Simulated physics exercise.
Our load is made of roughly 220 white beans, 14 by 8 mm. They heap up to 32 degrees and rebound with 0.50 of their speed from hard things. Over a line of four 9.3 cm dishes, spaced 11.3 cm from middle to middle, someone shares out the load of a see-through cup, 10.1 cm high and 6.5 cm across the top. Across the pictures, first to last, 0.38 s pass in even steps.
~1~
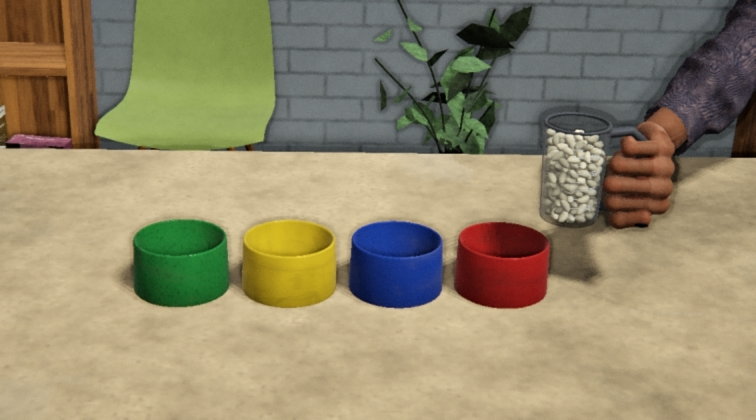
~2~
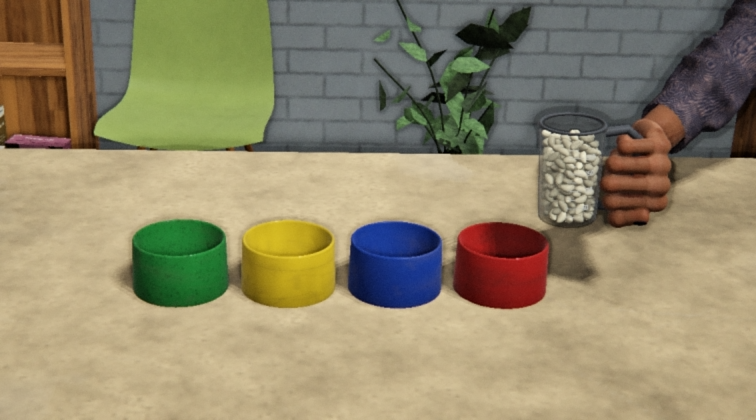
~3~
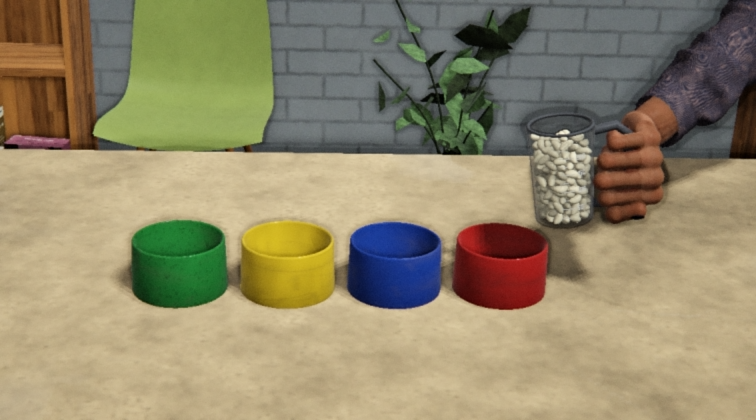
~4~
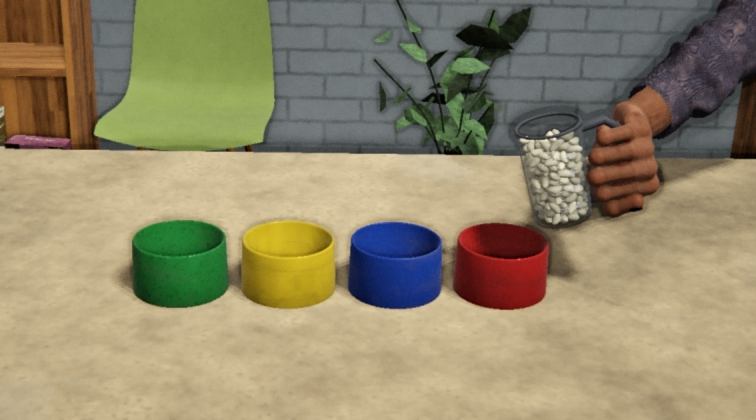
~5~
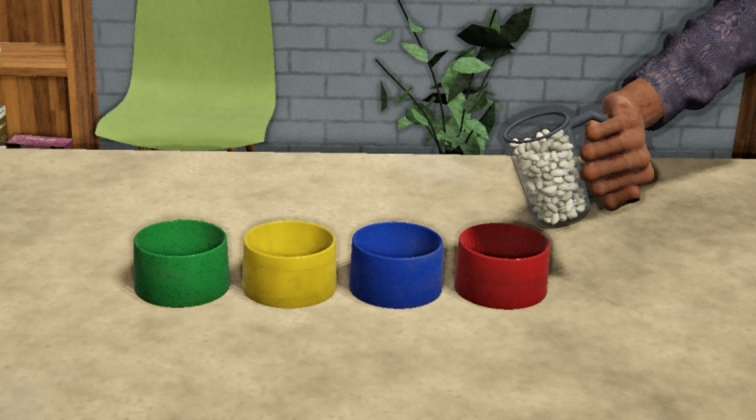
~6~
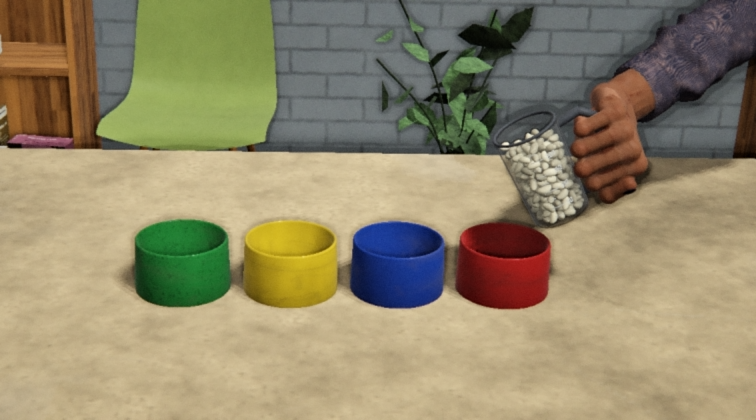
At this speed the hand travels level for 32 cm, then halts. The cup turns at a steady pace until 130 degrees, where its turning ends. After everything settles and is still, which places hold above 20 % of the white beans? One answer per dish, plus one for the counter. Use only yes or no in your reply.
Red dish: No; blue dish: Yes; green dish: No; yellow dish: No; counter: No.
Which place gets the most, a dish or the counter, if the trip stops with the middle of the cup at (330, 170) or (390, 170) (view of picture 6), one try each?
Most lands at blue on the first run and at blue on the second.
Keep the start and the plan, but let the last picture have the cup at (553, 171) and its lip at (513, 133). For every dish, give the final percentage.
Then red 0, blue 40, green 0, and yellow 10.
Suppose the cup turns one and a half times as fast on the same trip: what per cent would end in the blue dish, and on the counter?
Then the blue dish would get 100 and the counter 0.
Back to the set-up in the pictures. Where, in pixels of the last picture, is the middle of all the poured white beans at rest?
Around (386, 269).
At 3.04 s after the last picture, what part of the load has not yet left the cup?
Roughly 0 per cent of the load.
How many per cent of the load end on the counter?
Near 10 percent, roughly speaking.
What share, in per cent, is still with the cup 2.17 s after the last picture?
It comes to about 0 percent.
Then, 1.30 s after the last picture, tilt 130 degrees; cup holds 10 %, blue 85 %.
Then, 2.17 s after the last picture, tilt 130 degrees; cup holds 0 %, blue 85 %.
Then, 3.04 s after the last picture, tilt 130 degrees; cup holds 0 %, blue 85 %.
In the end, red 0 %, blue 85 %, green 0 %, yellow 0 %, counter 10 %.
